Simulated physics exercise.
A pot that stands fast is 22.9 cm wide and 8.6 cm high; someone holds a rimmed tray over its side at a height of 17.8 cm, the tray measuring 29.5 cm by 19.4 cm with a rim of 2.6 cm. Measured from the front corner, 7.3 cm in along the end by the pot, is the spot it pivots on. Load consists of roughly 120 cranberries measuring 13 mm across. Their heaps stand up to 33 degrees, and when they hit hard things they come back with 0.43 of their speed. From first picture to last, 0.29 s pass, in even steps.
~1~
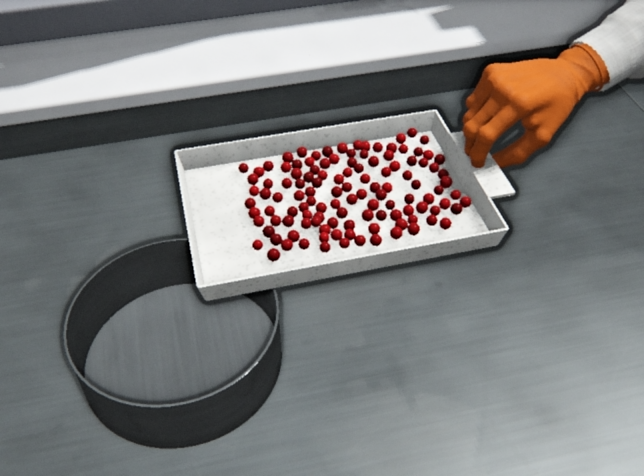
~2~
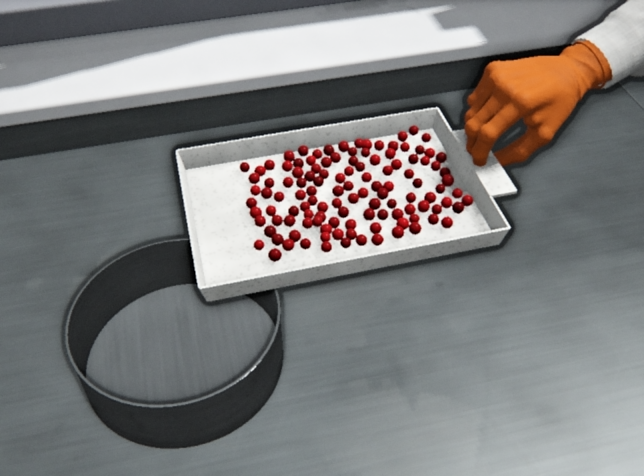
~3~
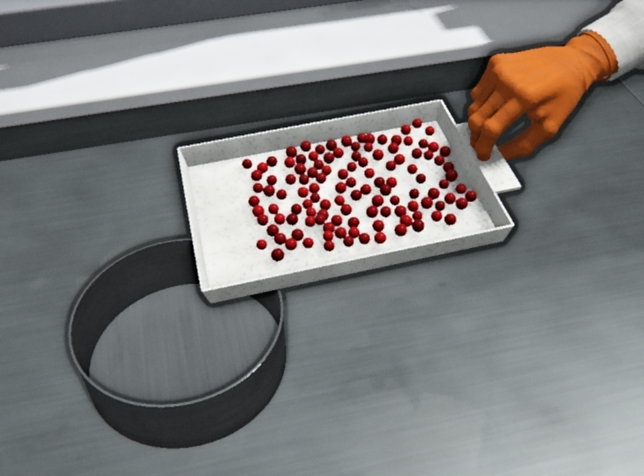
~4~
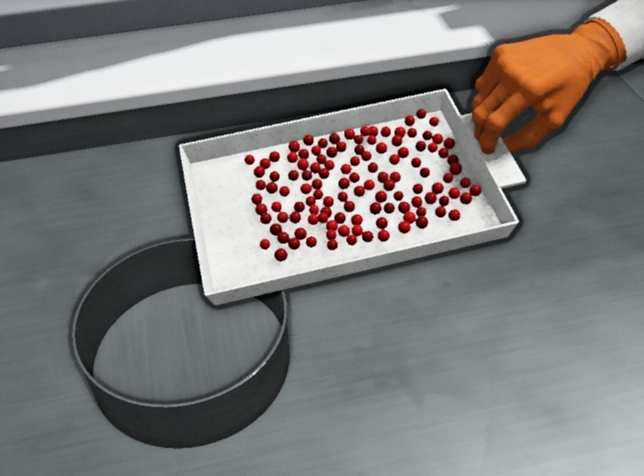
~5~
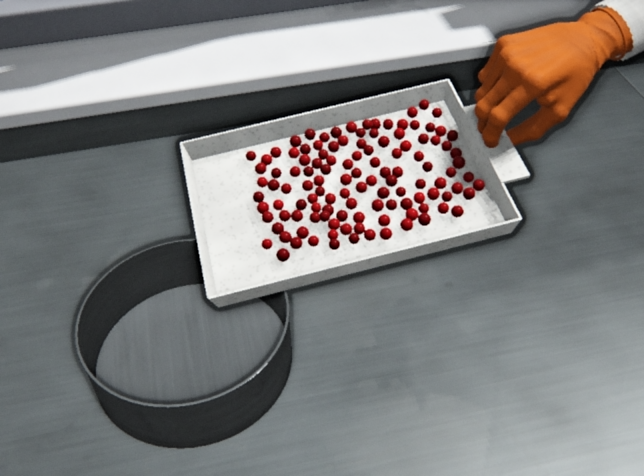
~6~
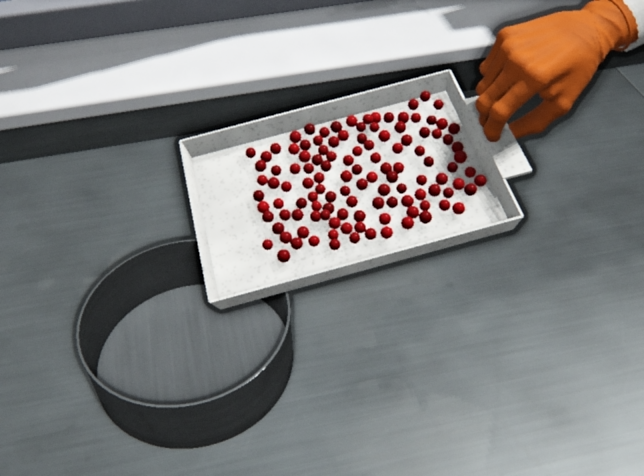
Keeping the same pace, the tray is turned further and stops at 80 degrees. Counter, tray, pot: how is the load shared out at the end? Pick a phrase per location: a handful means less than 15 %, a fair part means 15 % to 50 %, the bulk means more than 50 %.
Counter: A handful, tray: The bulk, pot: A handful.
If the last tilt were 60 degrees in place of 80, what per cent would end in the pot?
The pot would get around 5 per cent.
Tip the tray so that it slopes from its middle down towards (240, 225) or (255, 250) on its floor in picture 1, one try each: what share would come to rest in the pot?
First try: Around 10 percent; second try: Around 5 percent.
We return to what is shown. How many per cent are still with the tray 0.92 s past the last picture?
Reading: Approx. 100%.
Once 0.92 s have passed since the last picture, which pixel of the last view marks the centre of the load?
(294, 249), roughly.
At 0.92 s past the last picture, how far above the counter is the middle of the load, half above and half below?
Roughly 22 centimetres, more or less.
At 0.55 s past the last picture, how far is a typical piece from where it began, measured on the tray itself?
Roughly 9 cm.
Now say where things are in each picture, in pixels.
Tray tilt 0 degrees, front corners at (203, 282) and (501, 226); middle of the pieces at (347, 187); pot at (173, 314), in the first frame.
Tray tilt 1 degrees, front corners at (204, 283) and (503, 225); middle of the pieces at (348, 186), in the second frame.
Tray tilt 3 degrees, front corners at (207, 285) and (507, 223), lowest corner left front; middle of the pieces at (351, 183), in the third frame.
Tray tilt 6 degrees, front corners at (210, 289) and (511, 219), lowest corner left front; middle of the pieces at (354, 178), in the fourth frame.
Tray tilt 10 degrees, front corners at (213, 292) and (514, 216), lowest corner left front; middle of the pieces at (356, 173), in the fifth frame.
Tray tilt 13 degrees, front corners at (214, 296) and (516, 214), lowest corner left front; middle of the pieces at (357, 170); pot at (185, 314), in the sixth frame.
Then, 0.55 s after the last picture, tilt 45 degrees; the tray holds 100 %, the pot 0 %.
Then, 0.92 s after the last picture, tilt 66 degrees; the tray holds 100 %, the pot 0 %.
Then, 1.37 s after the last picture, tilt 80 degrees; the tray holds 95 %, the pot 5 %.
In the end, counter 0 %, tray 95 %, pot 5 %.
